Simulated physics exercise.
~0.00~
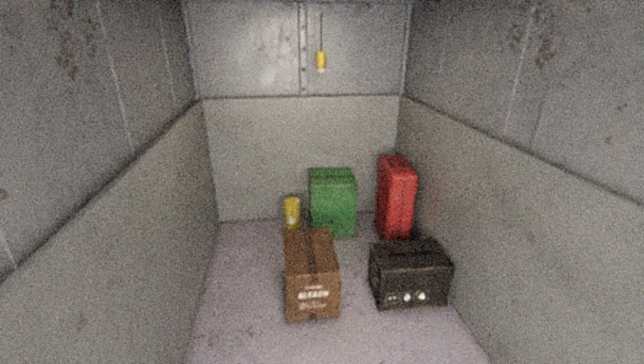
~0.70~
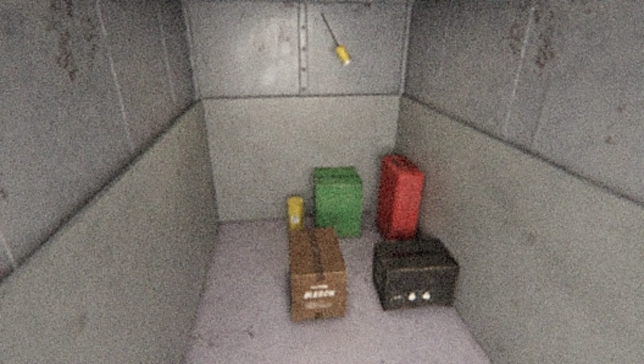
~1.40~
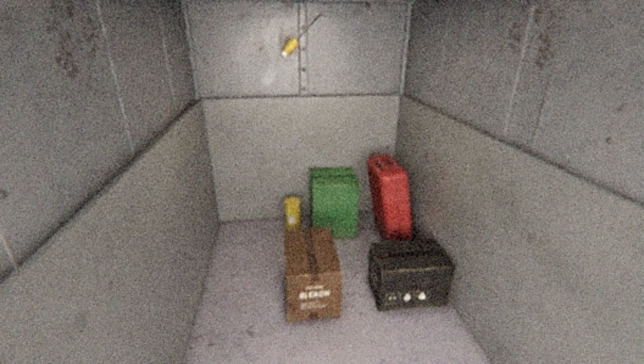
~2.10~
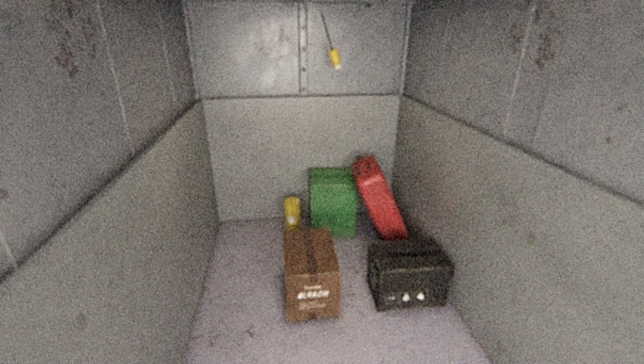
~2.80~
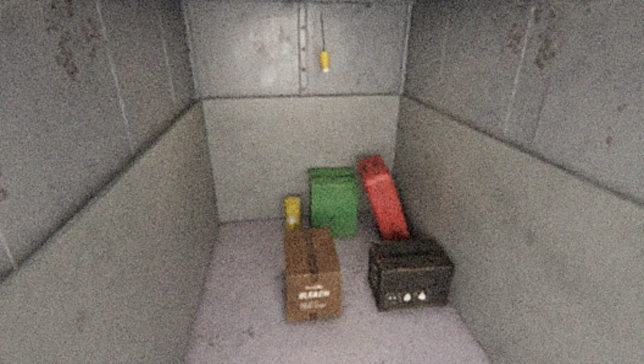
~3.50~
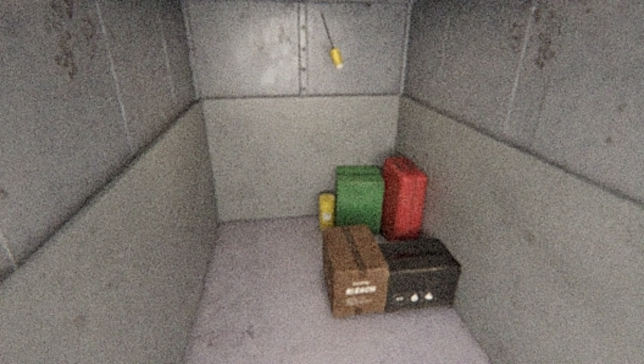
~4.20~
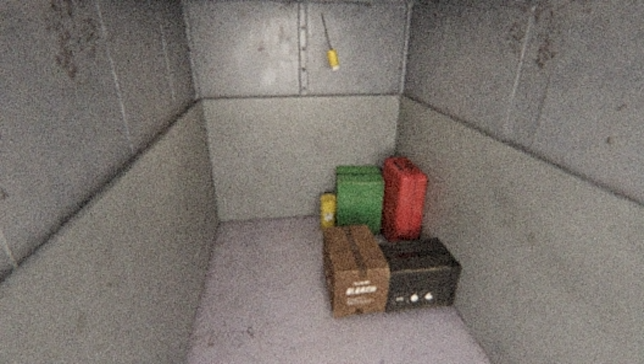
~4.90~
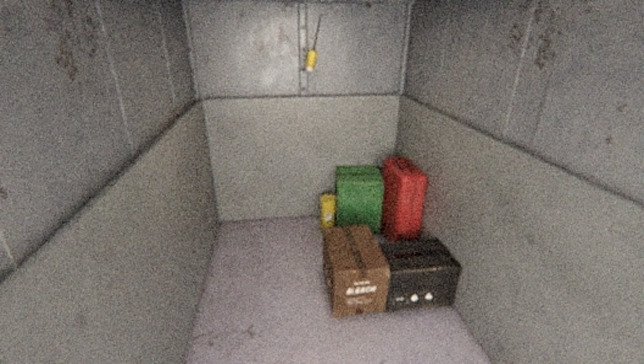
In the back of a moving van, a lamp swung on its cord while the red case tipped left and leaned, then stood upright again as the yellow canister, green box and brown box slid right, ending still beside the black box and red case.
